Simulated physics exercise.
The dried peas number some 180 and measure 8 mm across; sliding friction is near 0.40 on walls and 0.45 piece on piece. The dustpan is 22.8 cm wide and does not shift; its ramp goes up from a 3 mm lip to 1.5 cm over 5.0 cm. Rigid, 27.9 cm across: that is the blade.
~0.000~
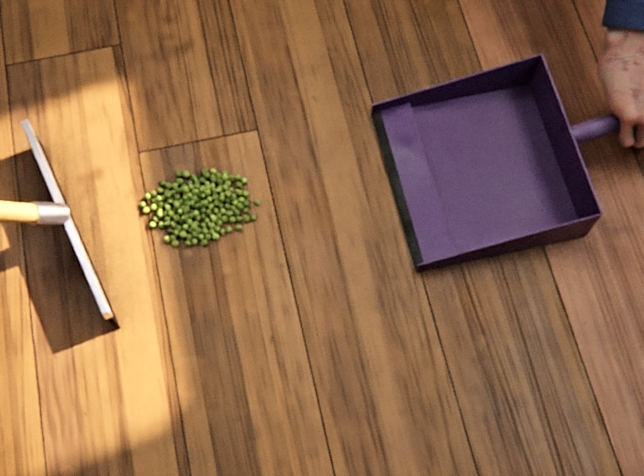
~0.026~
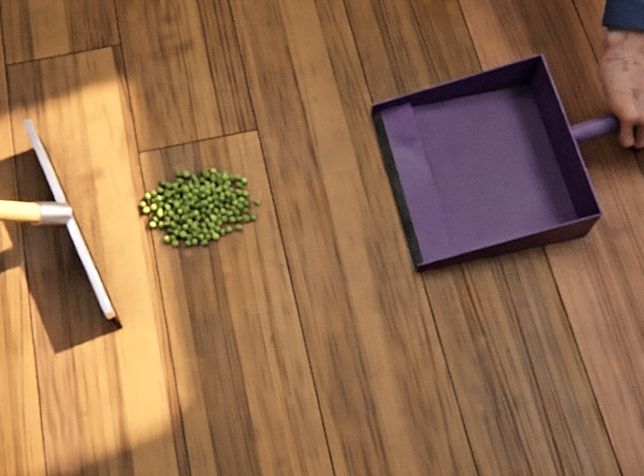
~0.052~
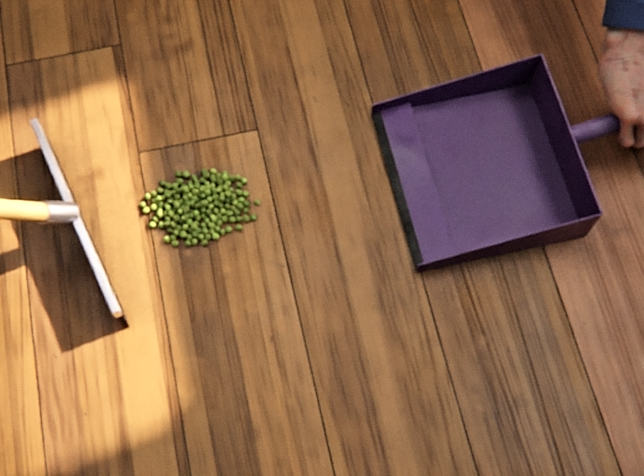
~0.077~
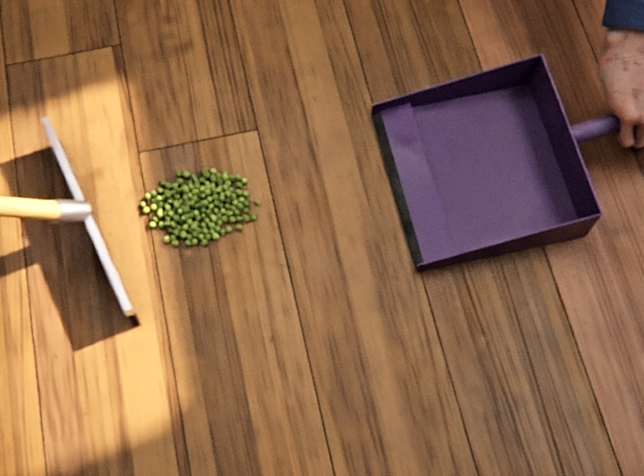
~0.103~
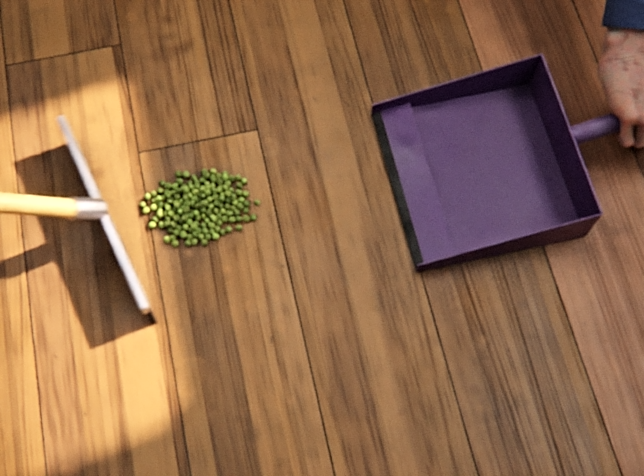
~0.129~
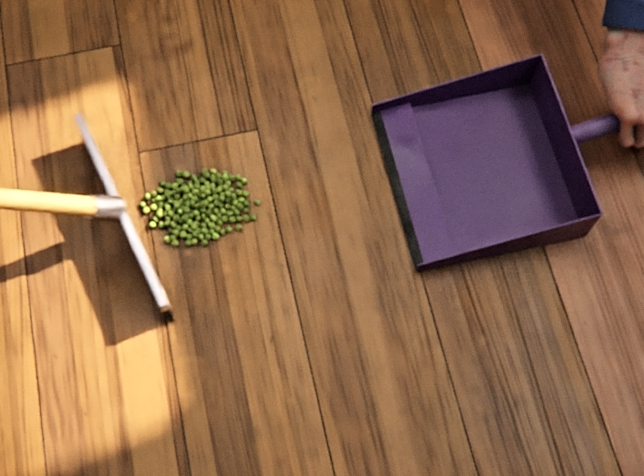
On a wooden floor partly lit by warm light, a small heap of green dried peas lies between a white-edged blade on a yellow handle and a purple dustpan gripped by a hand at right. The blade slides slowly rightward, then faster, nearing the peas, while heap and dustpan stay still.
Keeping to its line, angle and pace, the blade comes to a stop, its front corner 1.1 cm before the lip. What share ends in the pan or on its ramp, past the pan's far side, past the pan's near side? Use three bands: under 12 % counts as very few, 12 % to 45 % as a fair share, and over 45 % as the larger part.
In the pan or on its ramp: A fair share; past the pan's far side: A fair share; past the pan's near side: Very few.
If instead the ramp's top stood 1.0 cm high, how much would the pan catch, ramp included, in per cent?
Roughly 20 per cent.
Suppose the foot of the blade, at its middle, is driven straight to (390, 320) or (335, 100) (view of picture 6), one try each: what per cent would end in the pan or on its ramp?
I'd expect around 0 percent, then around 15 percent.
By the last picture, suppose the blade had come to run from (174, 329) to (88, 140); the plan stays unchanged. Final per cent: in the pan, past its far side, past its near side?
That ends as pan 5, far 25, and near 5.
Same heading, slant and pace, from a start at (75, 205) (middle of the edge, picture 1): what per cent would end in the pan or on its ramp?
The pan and its ramp would take some 20 per cent.
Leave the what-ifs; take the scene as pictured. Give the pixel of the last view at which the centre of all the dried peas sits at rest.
Centre at rest, approx.: (379, 151) px.
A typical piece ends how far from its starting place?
That distance is close to 26 cm.
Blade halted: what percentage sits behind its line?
Some 0 percent of it.
After 0.31 s, middle of the blade 19 cm from the lip; 0 % over the lip, far side 5 %, near side 0 %.
After 0.43 s, middle of the blade 9 cm from the lip; 0 % over the lip, far side 15 %, near side 0 %.
Then, at 0.68 s, middle of the blade 5 cm from the lip; 20 % over the lip, far side 25 %, near side 0 %.
At rest (1.6 s), pan 20 %, far side 25 %, near side 0 %, in front of the lip or behind the blade 55 %.
